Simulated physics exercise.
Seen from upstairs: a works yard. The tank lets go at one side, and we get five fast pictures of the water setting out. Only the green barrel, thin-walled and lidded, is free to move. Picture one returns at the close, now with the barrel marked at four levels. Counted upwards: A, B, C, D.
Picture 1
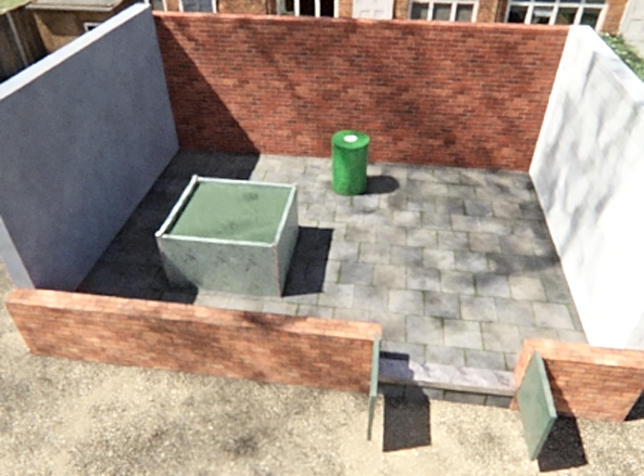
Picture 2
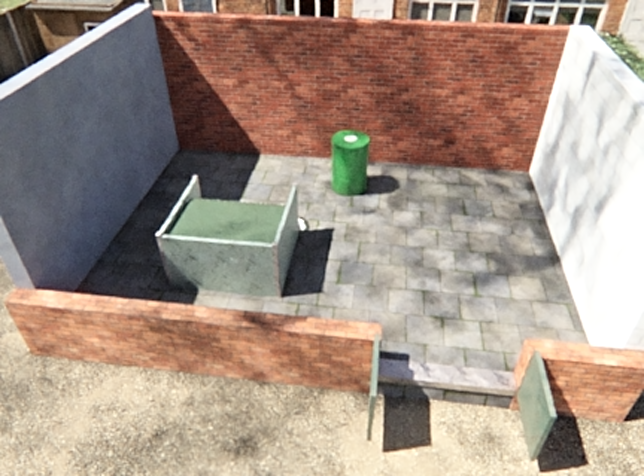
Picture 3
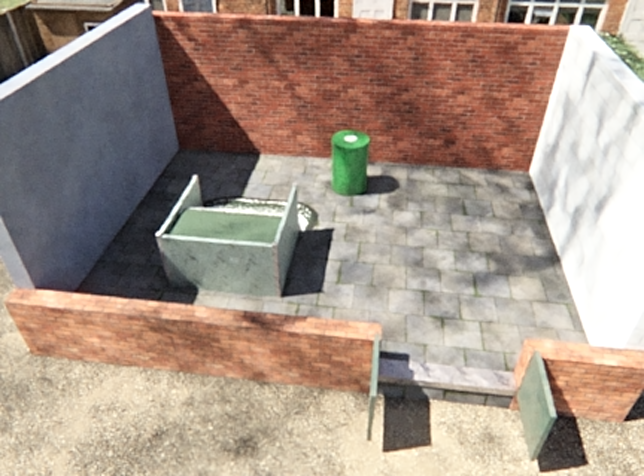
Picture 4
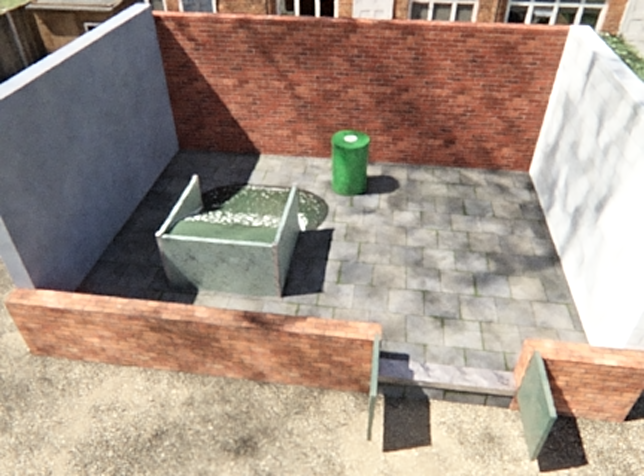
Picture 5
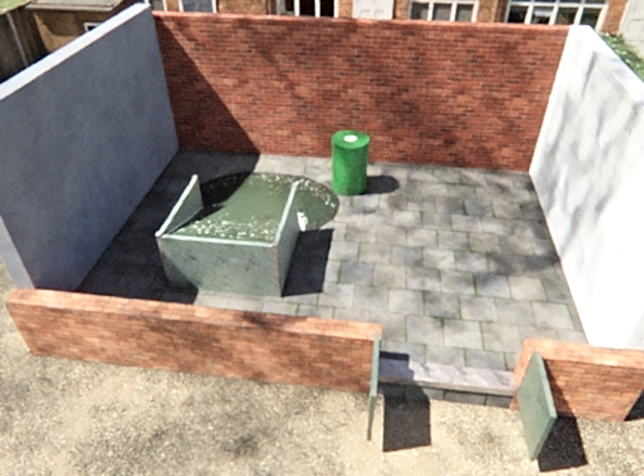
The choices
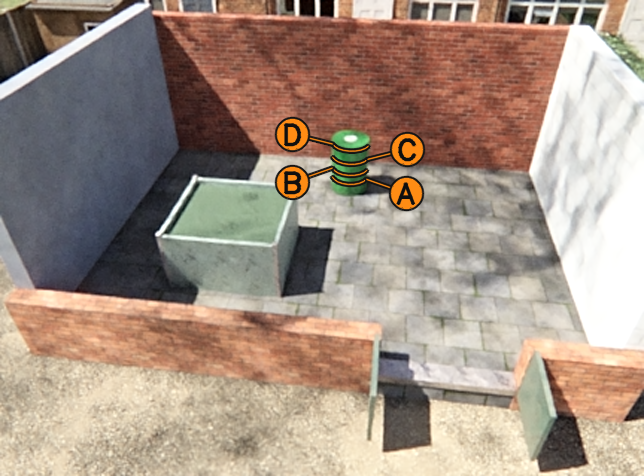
Greenish water pours from the back of an open tank and spreads across the paved yard.
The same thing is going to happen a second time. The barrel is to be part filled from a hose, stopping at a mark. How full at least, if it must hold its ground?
Take A.
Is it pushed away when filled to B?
No.
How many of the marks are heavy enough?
All of the four.
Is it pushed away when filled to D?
No, not at all.
On the marked copy, A at (348, 184); B at (348, 175); C at (348, 164); D at (349, 151); from the bottom up A, B, C, D.
If A is chosen, it does not move.
If B is chosen, it does not move.
If C is chosen, it does not move.
If D is chosen, it does not move.
